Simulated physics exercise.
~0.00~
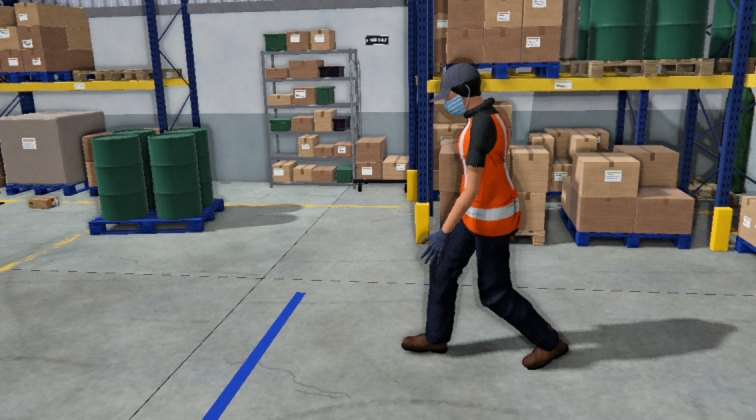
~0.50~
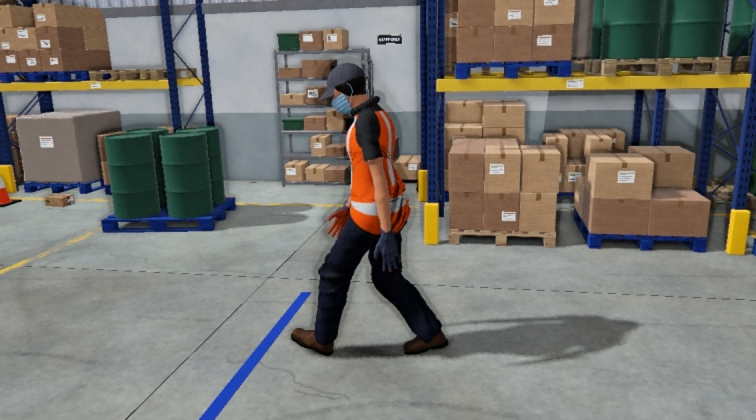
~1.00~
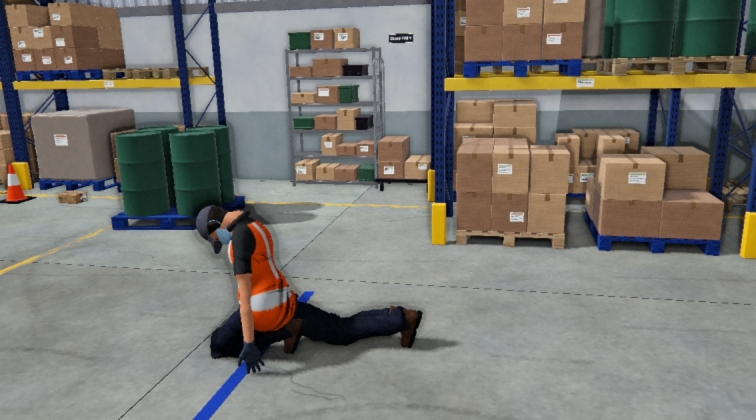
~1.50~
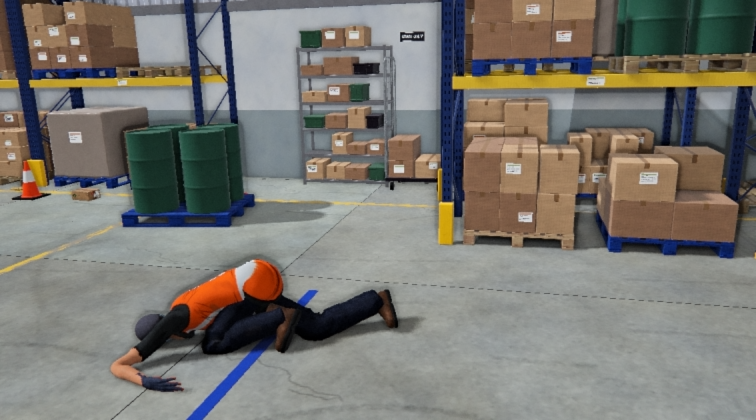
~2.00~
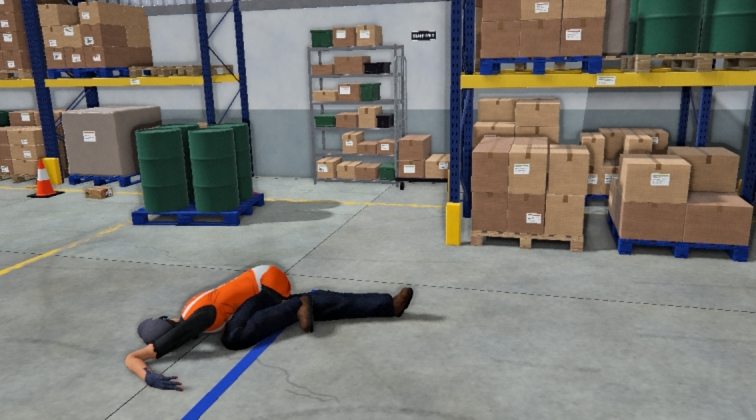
Masked visitor in an orange vest walking left through a warehouse, collapsing forward and ending sprawled face down across a blue strip.
